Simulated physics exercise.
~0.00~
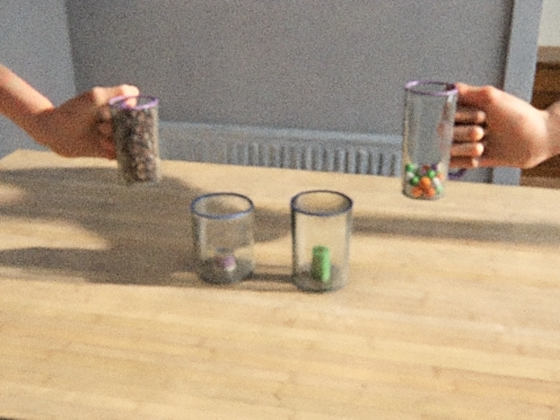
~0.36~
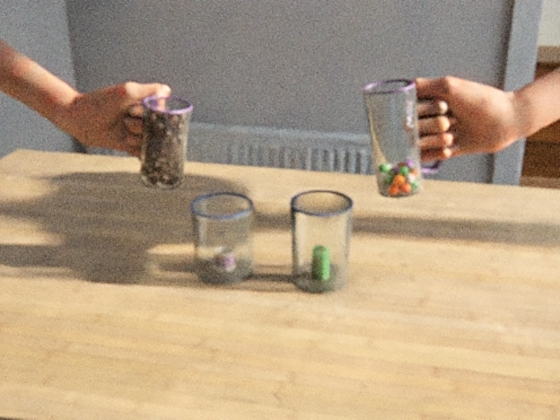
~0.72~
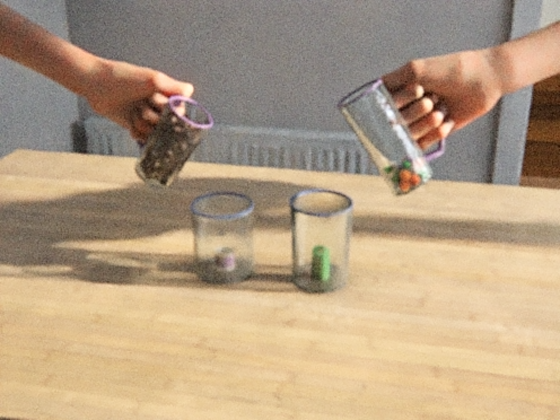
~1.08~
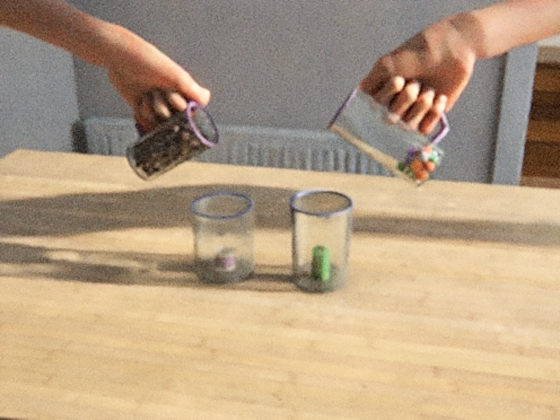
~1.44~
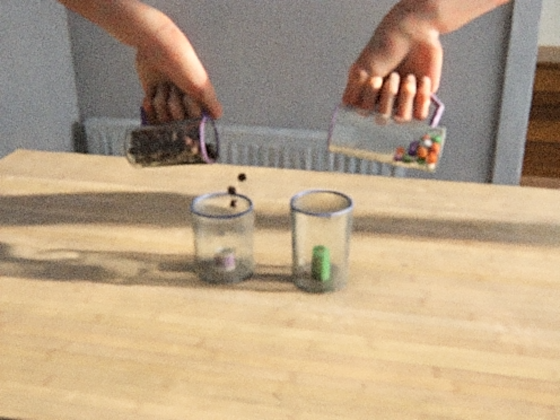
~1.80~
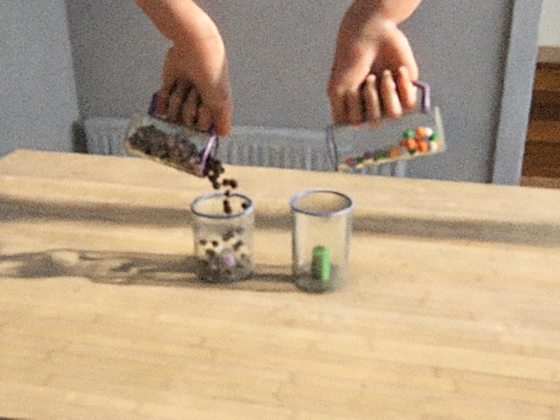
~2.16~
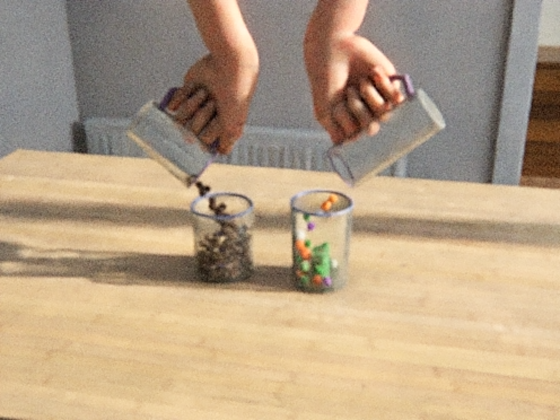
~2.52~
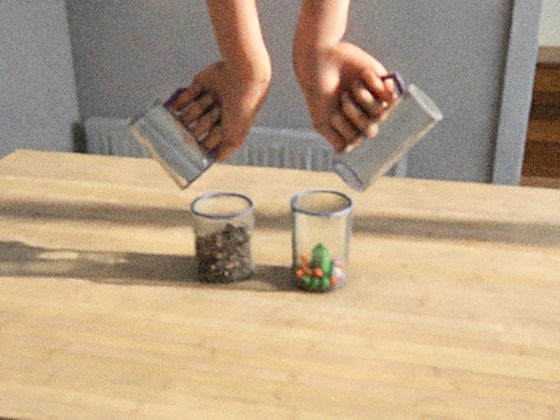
On a pale wooden table before a grey wall and radiator, seen from slightly above by a still camera, two clear containers stand side by side, the left holding a small purplish object, the right a green one. Two hands bring in clear cups, dark beads on the left and fewer colourful pieces on the right. The hands tilt both cups, and the dark beads start falling first. The colourful pieces then tumble into the right glass. Finally both cups hang upturned and empty, the left object buried in a half-full beaker, the green one still poking out above a shallow layer.
